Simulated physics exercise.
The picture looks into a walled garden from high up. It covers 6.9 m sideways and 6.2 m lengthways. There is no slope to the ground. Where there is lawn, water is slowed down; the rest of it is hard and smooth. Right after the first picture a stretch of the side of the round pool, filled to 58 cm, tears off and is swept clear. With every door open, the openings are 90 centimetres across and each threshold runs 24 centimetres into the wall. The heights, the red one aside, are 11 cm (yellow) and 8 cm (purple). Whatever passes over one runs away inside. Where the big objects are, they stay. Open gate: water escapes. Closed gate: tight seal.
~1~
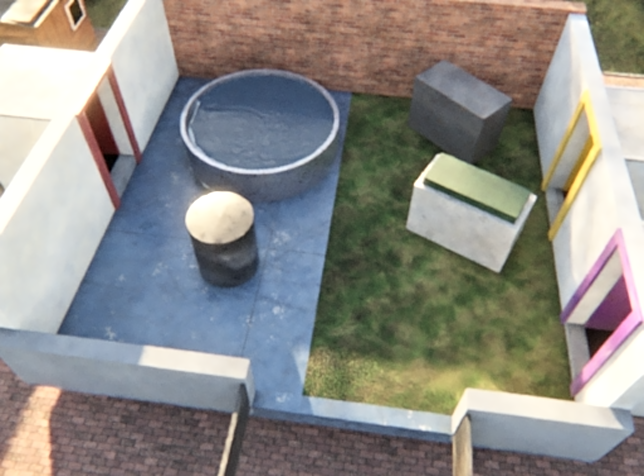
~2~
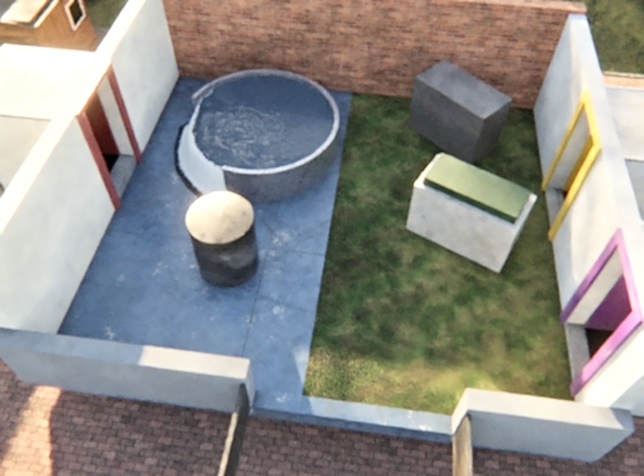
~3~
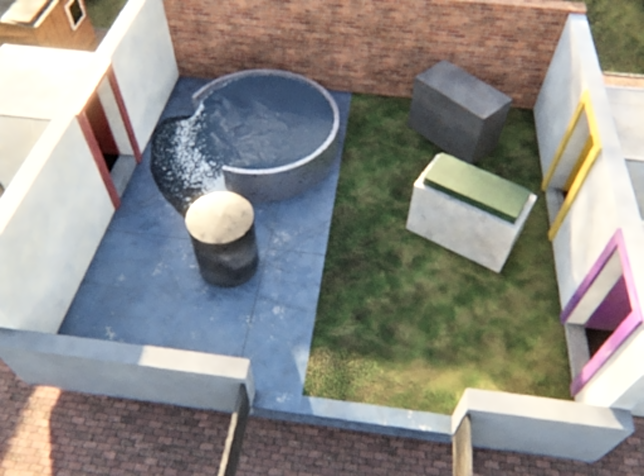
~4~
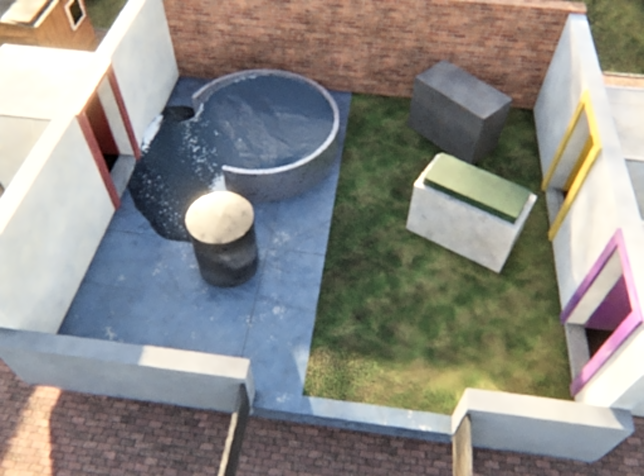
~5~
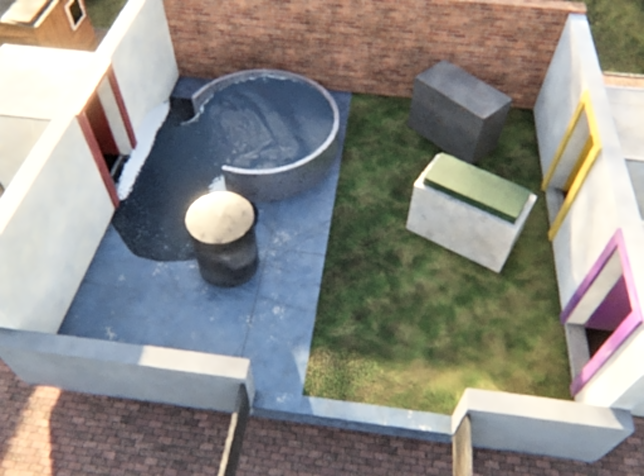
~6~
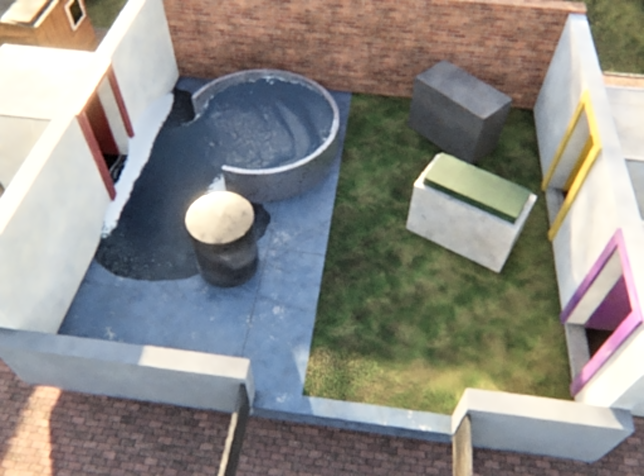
Walled garden with a round pool bursting open on its left side, dark water spreading across paving, around a drum and reaching the red door.
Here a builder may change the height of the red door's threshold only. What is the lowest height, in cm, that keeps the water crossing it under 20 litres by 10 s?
About 33 cm.
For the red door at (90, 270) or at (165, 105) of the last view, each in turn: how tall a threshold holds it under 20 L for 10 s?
In turn: Roughly 14.0 cm, roughly 13.5 cm.
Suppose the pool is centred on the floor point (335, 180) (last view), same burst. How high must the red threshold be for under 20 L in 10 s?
Some 30 cm.
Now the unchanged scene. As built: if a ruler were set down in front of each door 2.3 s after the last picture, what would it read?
Door by door in cm - yellow 0, red 25, purple 0.
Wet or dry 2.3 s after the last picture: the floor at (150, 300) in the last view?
By then it is awash.
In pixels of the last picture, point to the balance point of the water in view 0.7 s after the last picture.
It lies near (223, 162) in the last picture.
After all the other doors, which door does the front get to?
Yellow door.
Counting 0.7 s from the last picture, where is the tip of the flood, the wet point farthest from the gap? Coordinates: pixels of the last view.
At about (45, 360).
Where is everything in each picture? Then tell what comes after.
The first frame shows the round pool at (261, 121) is whole and still, 58 cm deep; the red door at (111, 137) is dry.
In the second frame, water pours out at (192, 157) and has run 0.3 m, to a hidden place; about 6 cm deep outside, 58 cm at the back.
In the third frame, water pours out at (192, 158) and has run 0.7 m, to (162, 126); about 9 cm deep outside, 58 cm at the back.
In the fourth frame, water pours out at (193, 159) and has run 1.2 m, to (161, 230); about 8 cm deep outside, 58 cm at the back.
In the fifth frame, the gap is at (193, 160), the front 1.6 m out at (135, 246); the back of the round pool holds 58 cm.
In the sixth frame, the front is at (105, 259), 2.1 m from the gap at (193, 160); 4.9 m2 of floor is wet, 57 cm left at the back; water is at the red door at (111, 137).
Then, 0.7 s after the last picture water covers 20 % of the floor, deepest (41 cm) near (150, 161); 40 cm at the red door, 27 litres in over its 21 cm threshold.
Then, 2.3 s after the last picture water covers 35 % of the floor, deepest (36 cm) near (45, 360); 25 cm at the red door, 120 litres in over its 21 cm threshold.
Then, 9.3 s after the last picture water covers 100 % of the floor, deepest (8 cm) near (51, 347); 8 cm at the red door, 126 litres in over its 21 cm threshold.
At the red door as built, the water peaked near 40 cm, 0.7 s after the last picture.
Run again over the same 10 s with other heights there, 43 litres in over 29 cm, 2 litres over 39.5 cm. The limit of 20 litres is kept from about 33 cm up.
